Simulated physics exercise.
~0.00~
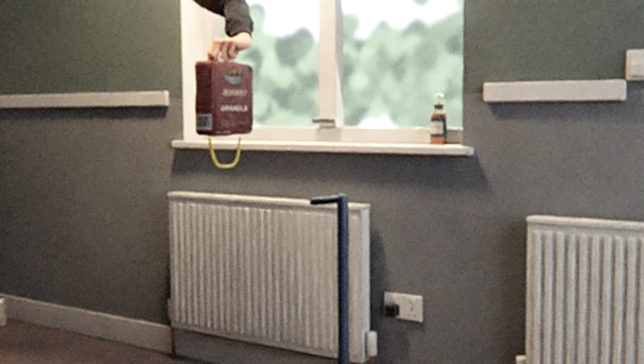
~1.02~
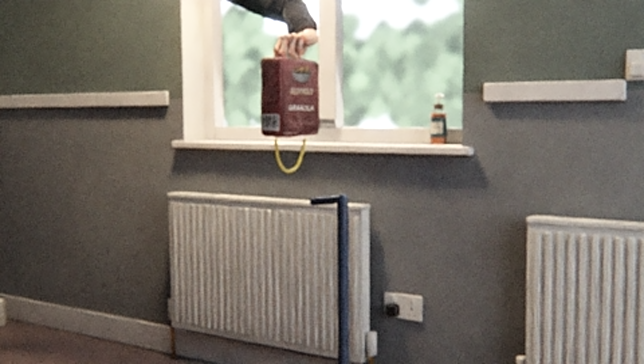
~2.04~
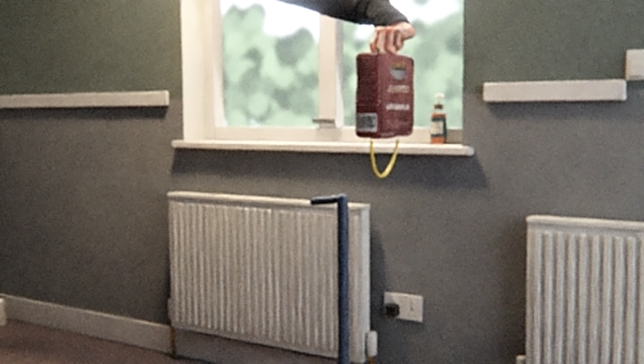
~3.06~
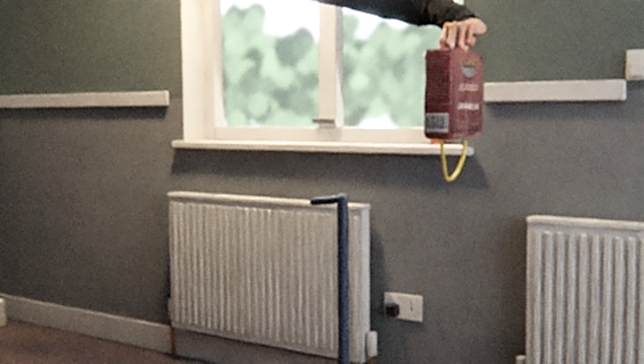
A red sack with a dangling loop is carried right by hand, passing clear over a hooked post.
